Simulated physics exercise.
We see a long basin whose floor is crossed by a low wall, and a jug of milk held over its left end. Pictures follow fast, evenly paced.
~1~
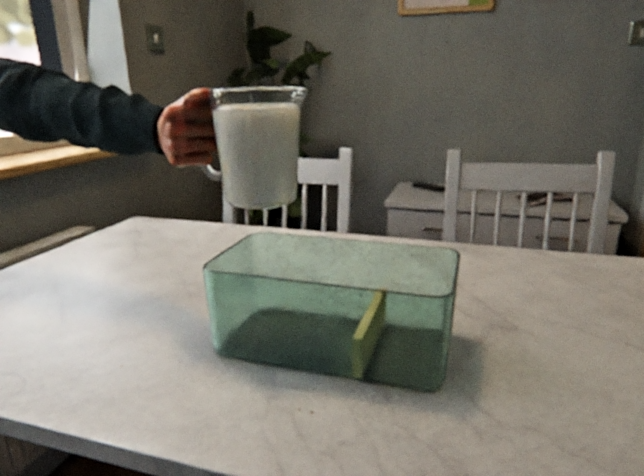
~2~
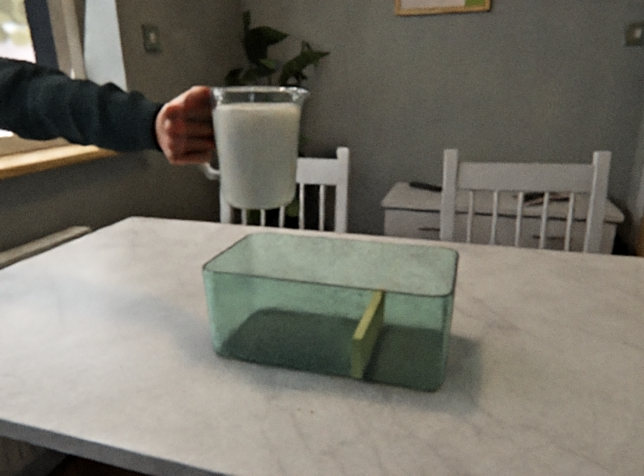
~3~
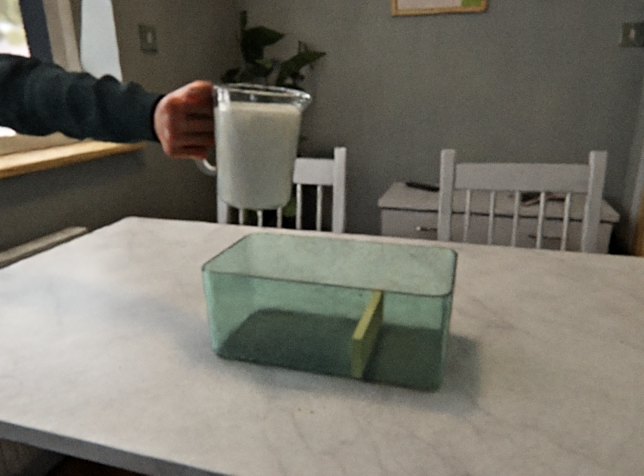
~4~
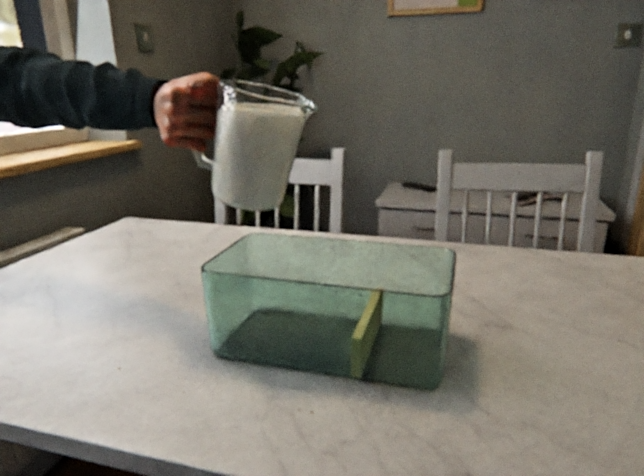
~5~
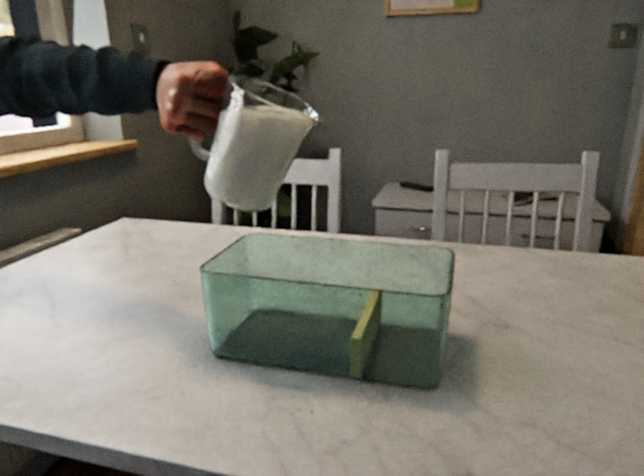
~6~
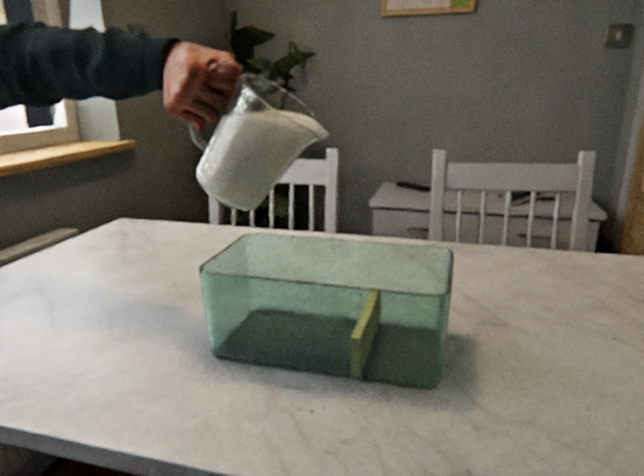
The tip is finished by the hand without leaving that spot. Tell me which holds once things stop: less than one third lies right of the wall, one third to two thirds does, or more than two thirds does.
The right side is left with too little to make a third.
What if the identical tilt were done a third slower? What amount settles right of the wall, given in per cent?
Roughly 35 per cent ends up there.
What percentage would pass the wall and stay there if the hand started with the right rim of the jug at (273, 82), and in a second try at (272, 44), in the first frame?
First place gives some 5 %, second place some 5 %.
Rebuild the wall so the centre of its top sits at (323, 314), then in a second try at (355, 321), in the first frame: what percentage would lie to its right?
90 per cent first, then 50 per cent.
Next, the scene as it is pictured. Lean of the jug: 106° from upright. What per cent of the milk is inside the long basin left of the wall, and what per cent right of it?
Left 5, right 15.
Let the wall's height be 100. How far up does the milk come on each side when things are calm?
I get 40 % for the left and 20 % for the right.
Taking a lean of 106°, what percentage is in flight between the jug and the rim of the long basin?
Some 25 per cent, I'd say.
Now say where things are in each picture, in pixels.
In the first frame, it leans 0°; its right rim is at (308, 90); the milk meets the walls at (222, 106) and (298, 106); the long basin's rim runs from (229, 250) to (456, 273); the wall's top is at (371, 312).
In the second frame, it leans 2°; its right rim is at (309, 92); the milk meets the walls at (222, 106) and (298, 108).
In the third frame, it leans 6°; its right rim is at (312, 98); the milk meets the walls at (224, 104) and (300, 110).
In the fourth frame, it leans 14°; its right rim is at (318, 107); the milk meets the walls at (227, 105) and (305, 114).
In the fifth frame, it leans 24°; its right rim is at (323, 121); the milk meets the walls at (225, 125) and (314, 117).
In the sixth frame, it leans 37°; its right rim is at (326, 138); the milk meets the walls at (218, 137) and (325, 128); 1 per cent is over the edge.
A moment on, the jug is tipped right over and 51 per cent is still to pour, 7 is left of the wall and 17 right of it.
Next, the jug is tipped right over and 6 per cent is still to pour, 64 is left of the wall and 20 right of it.
Then the jug is tipped right over and 0 per cent is still to pour, 73 is left of the wall and 21 right of it.
Later the jug is tipped right over and 0 per cent is still to pour, 73 is left of the wall and 21 right of it.
In the end 73 per cent lies left of the wall, 21 right of it and 6 outside.
